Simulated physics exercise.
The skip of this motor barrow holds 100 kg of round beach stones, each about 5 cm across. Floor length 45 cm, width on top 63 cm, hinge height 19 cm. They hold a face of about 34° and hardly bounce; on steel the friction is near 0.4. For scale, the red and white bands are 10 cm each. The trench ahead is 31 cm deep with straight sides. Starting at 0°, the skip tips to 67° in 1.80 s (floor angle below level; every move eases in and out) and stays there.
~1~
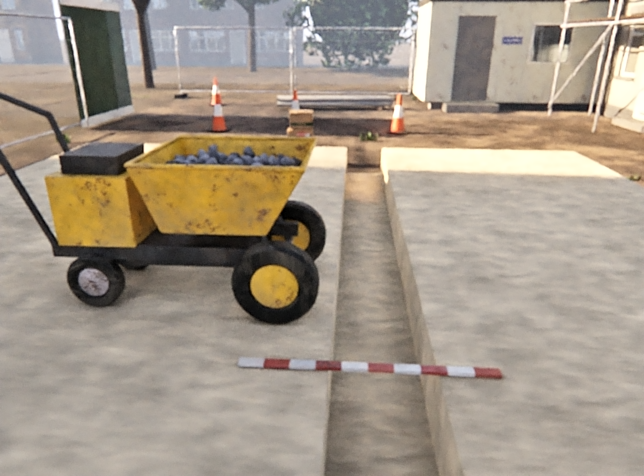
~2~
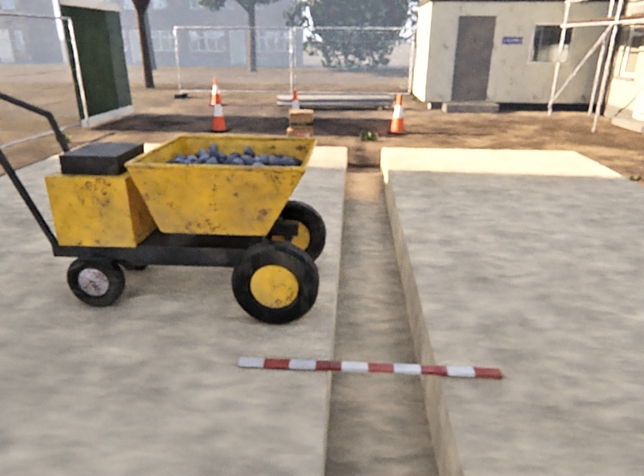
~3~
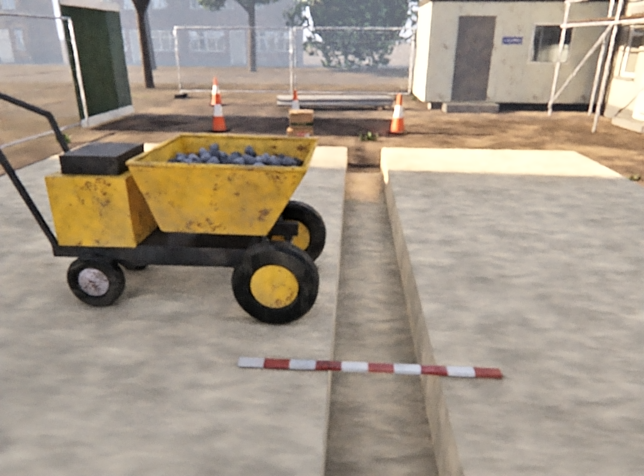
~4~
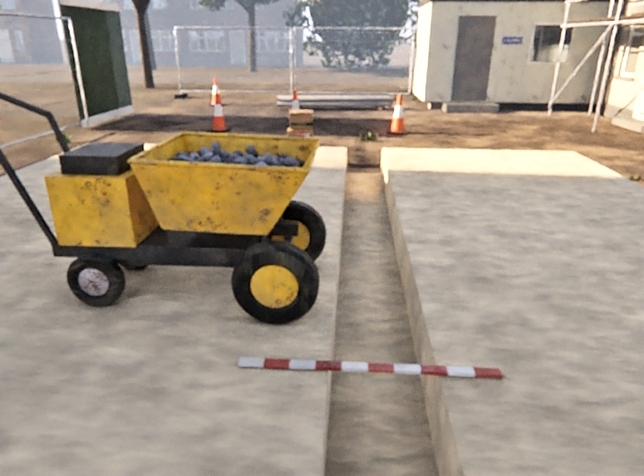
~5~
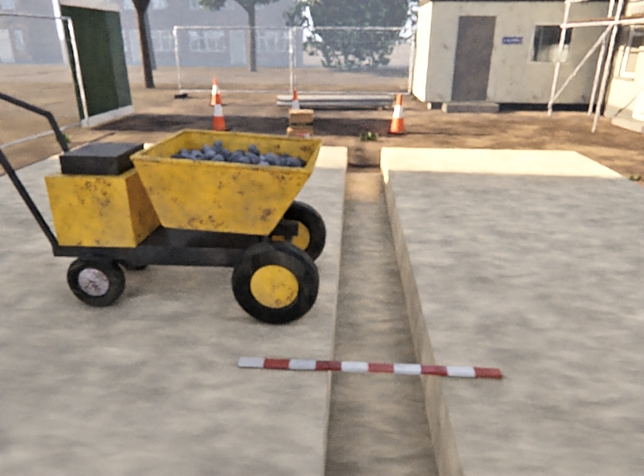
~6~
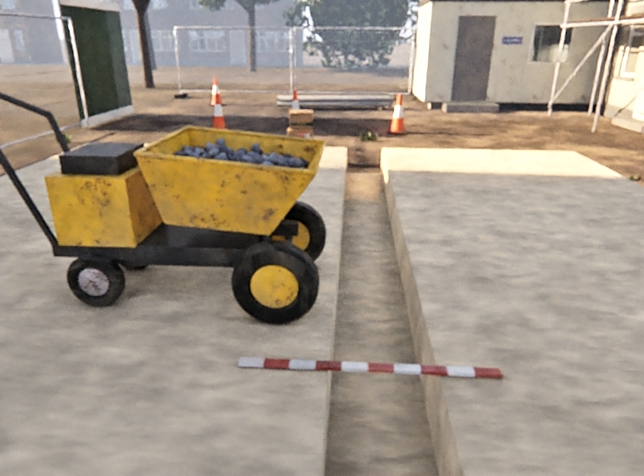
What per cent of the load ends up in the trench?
Close to 54 in a hundred.
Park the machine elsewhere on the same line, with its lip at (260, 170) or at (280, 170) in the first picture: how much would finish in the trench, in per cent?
About 90 and 75 per cent.
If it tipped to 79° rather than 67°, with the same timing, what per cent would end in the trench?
It would be near 50 per cent.
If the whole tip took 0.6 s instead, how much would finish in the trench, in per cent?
In that case some 35 per cent.
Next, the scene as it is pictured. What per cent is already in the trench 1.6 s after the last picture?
Some 10 per cent.
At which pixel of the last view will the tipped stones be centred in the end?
Near (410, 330).
Then, 1.0 s after the last picture the floor is at 57°, 100 % in the skip; the foremost stones are at (394, 222).
Then, 1.6 s after the last picture the floor is at 67°, 65 % in the skip, 11 % in the trench, 24 % past the trench; the foremost stones are at (509, 313).
Then, 2.0 s after the last picture the floor is at 67°, 43 % in the skip, 21 % in the trench, 35 % past the trench; the foremost stones are at (582, 317).
Then, 3.9 s after the last picture the floor is at 67°, 11 % in the skip, 54 % in the trench, 35 % past the trench; the foremost stones are at (629, 326).
